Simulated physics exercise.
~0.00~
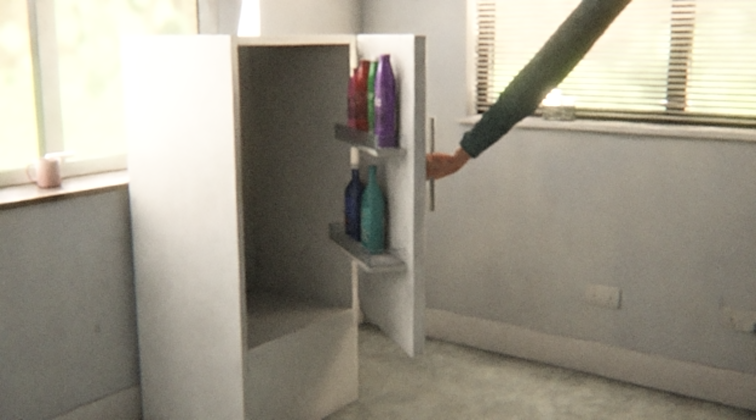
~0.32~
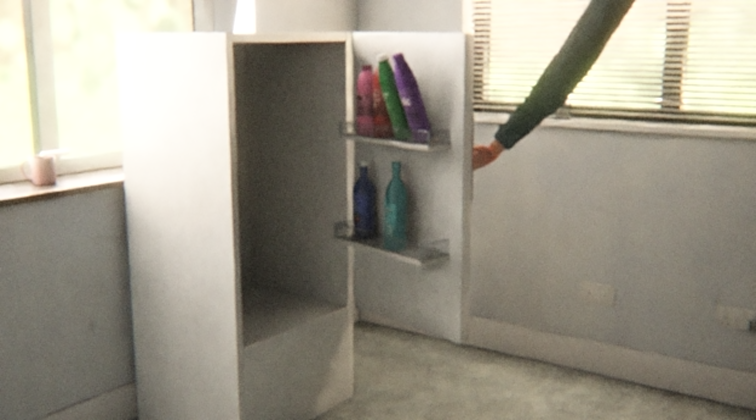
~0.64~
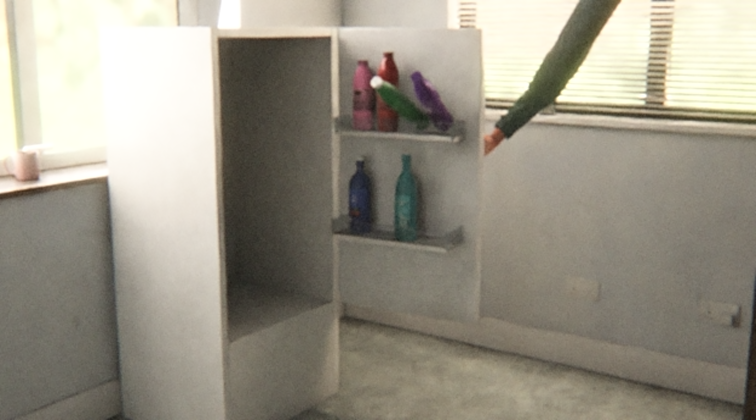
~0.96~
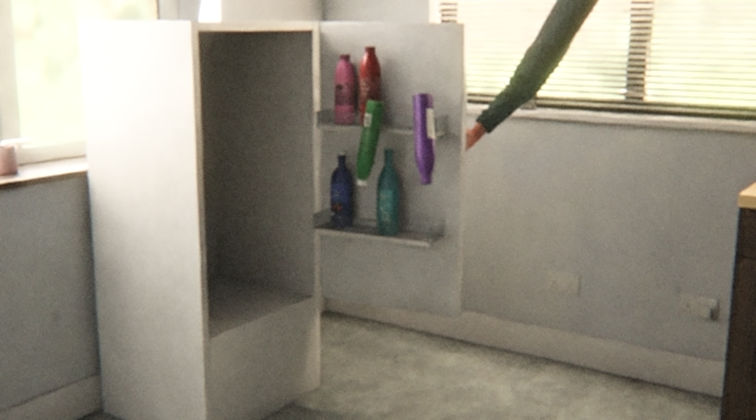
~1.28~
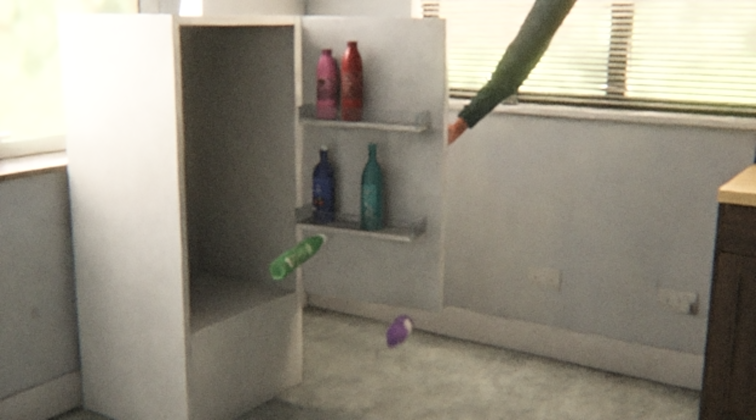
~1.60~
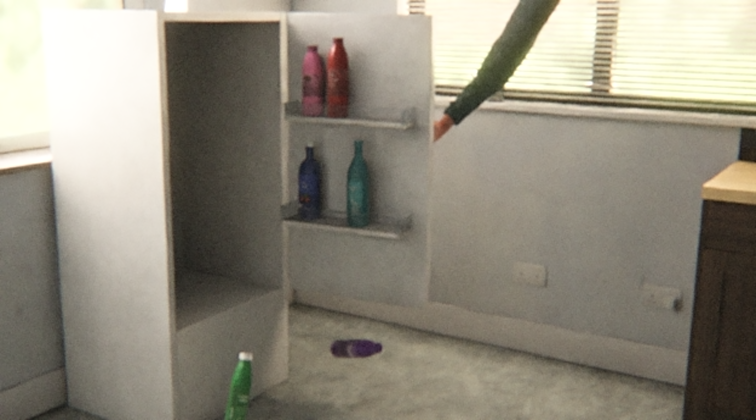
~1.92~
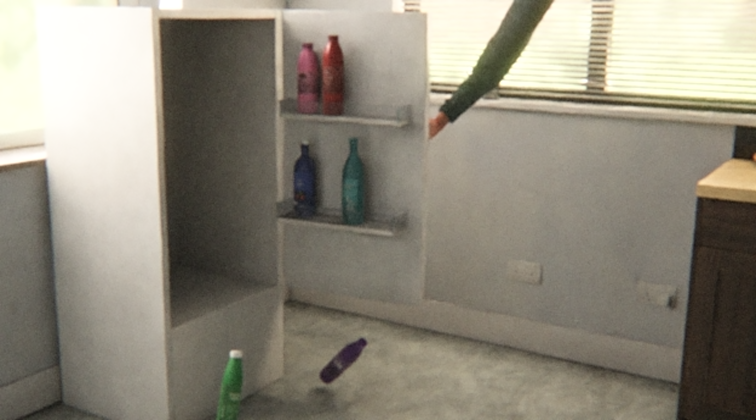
At first, a hand in a dark green sleeve holds the edge of a partly open white cooler door, with colorful bottles standing on its two inner racks. The hand swings the door wider, and the green and purple bottles on the upper rack tilt to the right. Both tip over the rail and drop upside down past the lower rack. They turn sideways as they fall and reach the floor, the green one nearer the front. Finally, the purple bottle lies flat, then tilts up, while the pink, red, blue and turquoise bottles remain upright on the racks.
